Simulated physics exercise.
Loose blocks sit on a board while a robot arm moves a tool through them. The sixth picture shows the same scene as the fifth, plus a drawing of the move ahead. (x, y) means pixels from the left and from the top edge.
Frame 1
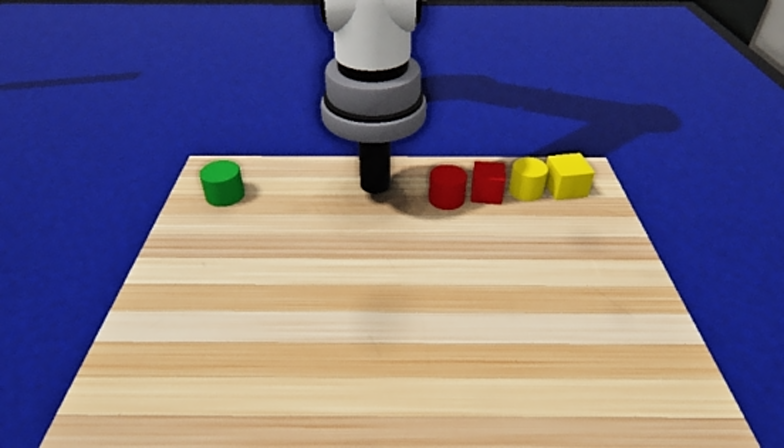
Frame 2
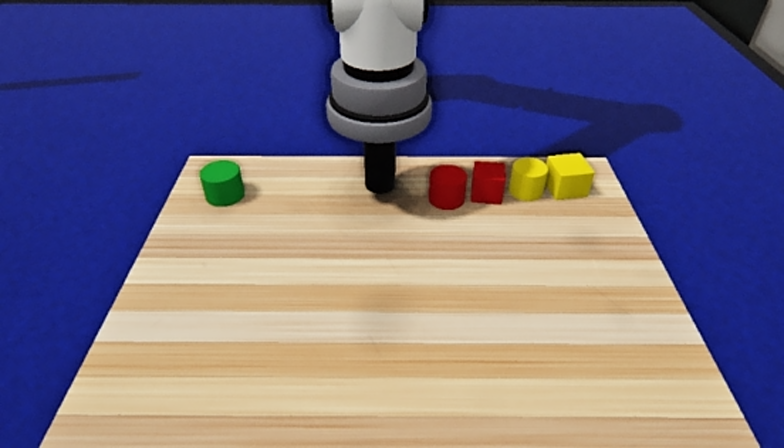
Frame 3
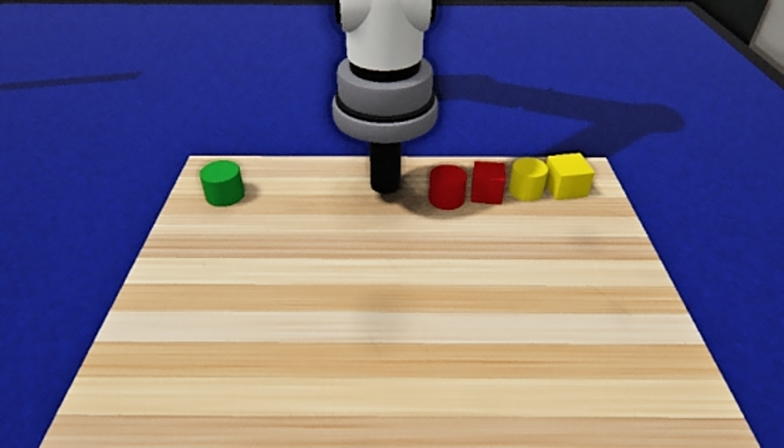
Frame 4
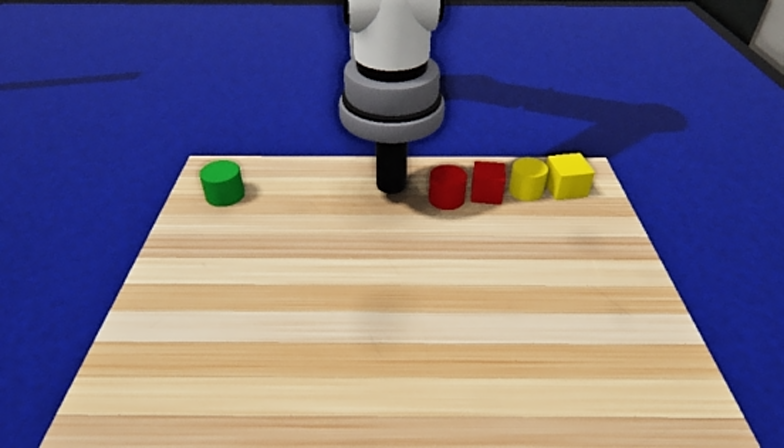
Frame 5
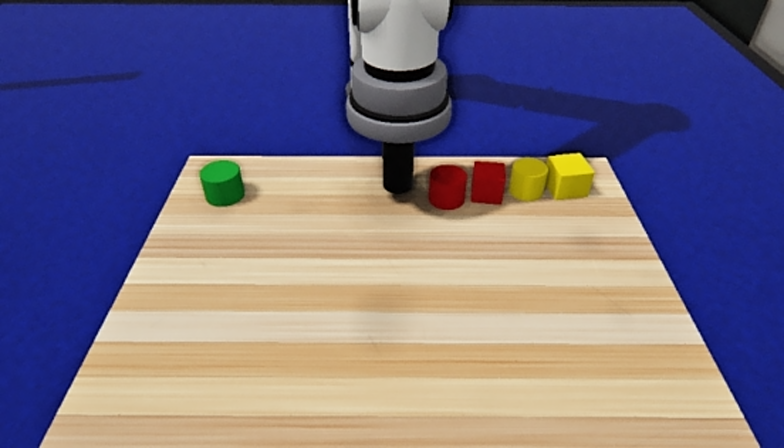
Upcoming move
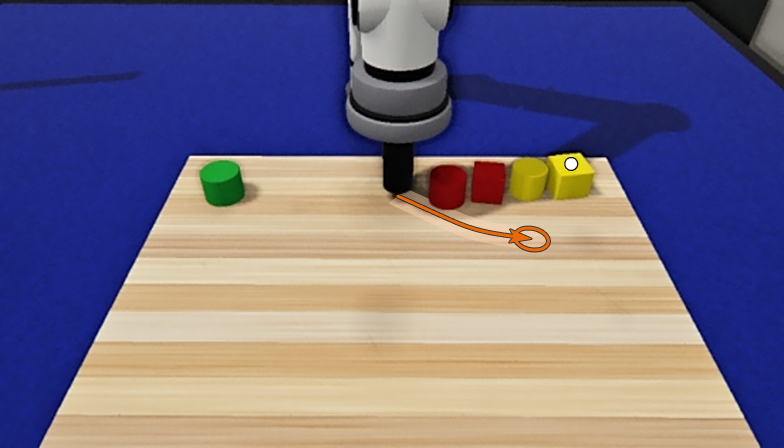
A robot arm slides its black tool slowly right toward the still red round block.
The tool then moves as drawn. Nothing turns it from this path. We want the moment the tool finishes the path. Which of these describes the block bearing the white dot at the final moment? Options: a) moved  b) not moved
My answer is option b.
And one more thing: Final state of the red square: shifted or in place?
That block ends up displaced.
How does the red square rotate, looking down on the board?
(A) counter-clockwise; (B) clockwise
Option A.
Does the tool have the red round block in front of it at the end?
In short: No.
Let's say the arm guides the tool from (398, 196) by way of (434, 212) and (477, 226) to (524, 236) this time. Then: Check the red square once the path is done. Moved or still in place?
Shifted.
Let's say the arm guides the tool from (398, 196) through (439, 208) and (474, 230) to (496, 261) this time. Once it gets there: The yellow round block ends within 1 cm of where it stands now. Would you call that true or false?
That is false.
The drawn path runs from (398, 196) over (437, 214) and (481, 231) to (532, 239); the dot is on the yellow square.
On the path given first. One third of the way, tool at (438, 203); red round block at (466, 177); red square at (497, 168), turned 15° anticlockwise.
Two thirds of the way, tool at (483, 220); red round block at (471, 178); red square at (500, 167), turned 20° anticlockwise.
At the end, tool at (534, 228); red round block at (471, 178); red square at (500, 167), turned 20° anticlockwise; yellow square not moved.
